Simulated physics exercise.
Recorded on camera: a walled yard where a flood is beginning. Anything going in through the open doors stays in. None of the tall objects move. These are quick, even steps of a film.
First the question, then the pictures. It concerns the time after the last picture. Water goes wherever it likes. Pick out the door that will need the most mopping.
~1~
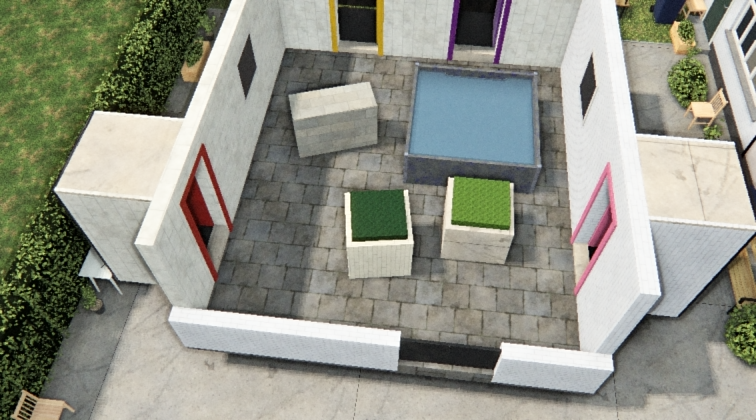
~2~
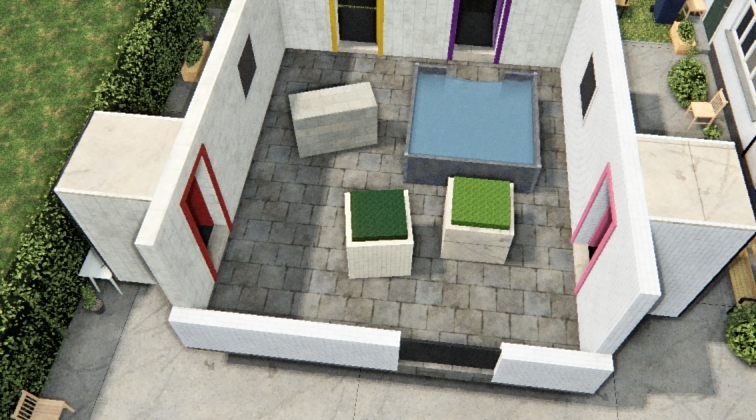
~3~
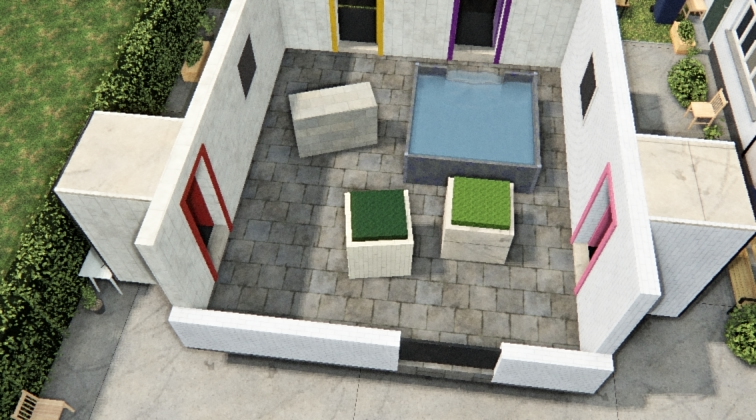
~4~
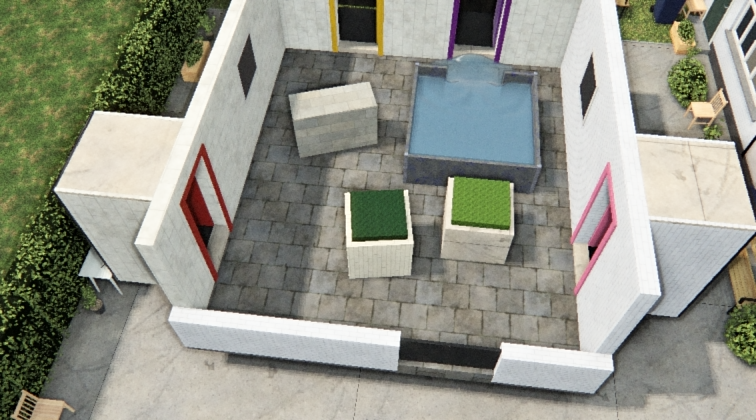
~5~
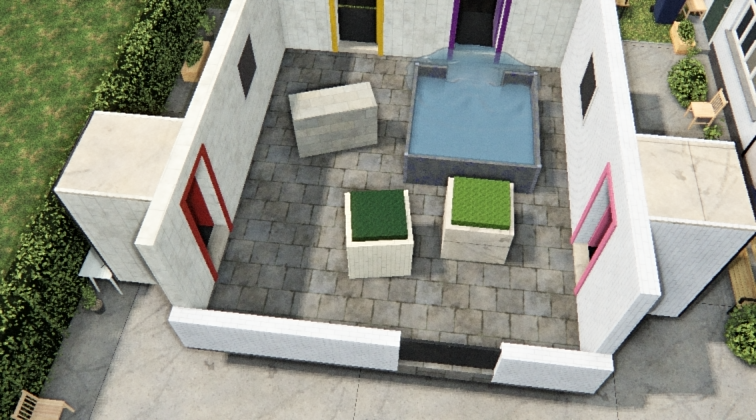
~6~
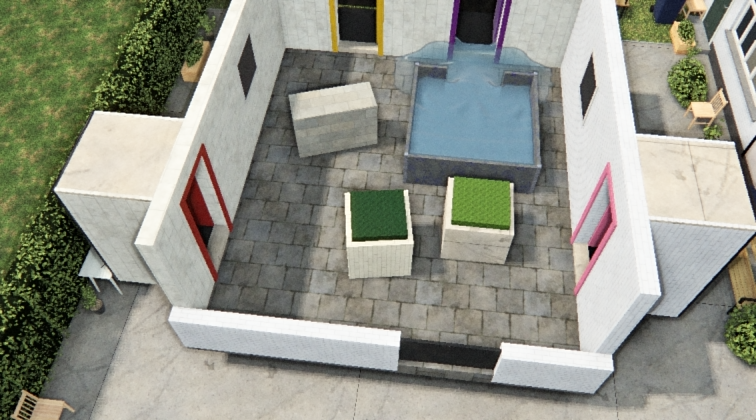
I would pick the purple door.
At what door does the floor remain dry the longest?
The final one is the door marked red.
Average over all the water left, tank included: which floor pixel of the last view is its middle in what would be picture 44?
I'd say near (429, 153).
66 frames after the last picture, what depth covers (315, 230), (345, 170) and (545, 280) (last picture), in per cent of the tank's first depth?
In order: Roughly 14, 6 and 8 in a hundred.
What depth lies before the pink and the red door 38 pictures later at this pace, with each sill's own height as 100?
Around 90 in a hundred for the first and 20 in a hundred for the second.
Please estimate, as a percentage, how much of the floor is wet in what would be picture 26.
My best guess is some 45 %.
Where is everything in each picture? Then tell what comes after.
In the first picture, the open tank at (474, 116) is whole and still.
In the second picture, the front is at a hidden place, out from the gap on the open tank's far side.
In the third picture, the front is at a hidden place, out from the gap on the open tank's far side.
In the fourth picture, water pours out on the open tank's far side and has run to (506, 66).
In the fifth picture, water pours out on the open tank's far side and has run to (531, 67).
In the sixth picture, water pours out on the open tank's far side and has run to (548, 69).
A moment on, water covers 15 % of the floor; purple door a lot in, yellow door wet at the sill, nothing in, pink door not reached, red door not reached.
Next, water covers 30 % of the floor; purple door a lot in, yellow door wet at the sill, nothing in, pink door not reached, red door not reached.
Then, water covers 45 % of the floor; purple door a lot in, yellow door wet at the sill, nothing in, pink door wet at the sill, nothing in, red door not reached.
Later, water covers 80 % of the floor; purple door a lot in, yellow door wet at the sill, nothing in, pink door wet at the sill, nothing in, red door wet at the sill, nothing in.
In the end, water covers 95 % of the floor; purple door a lot in, yellow door wet at the sill, nothing in, pink door wet at the sill, nothing in, red door wet at the sill, nothing in; the purple door has let in the most.
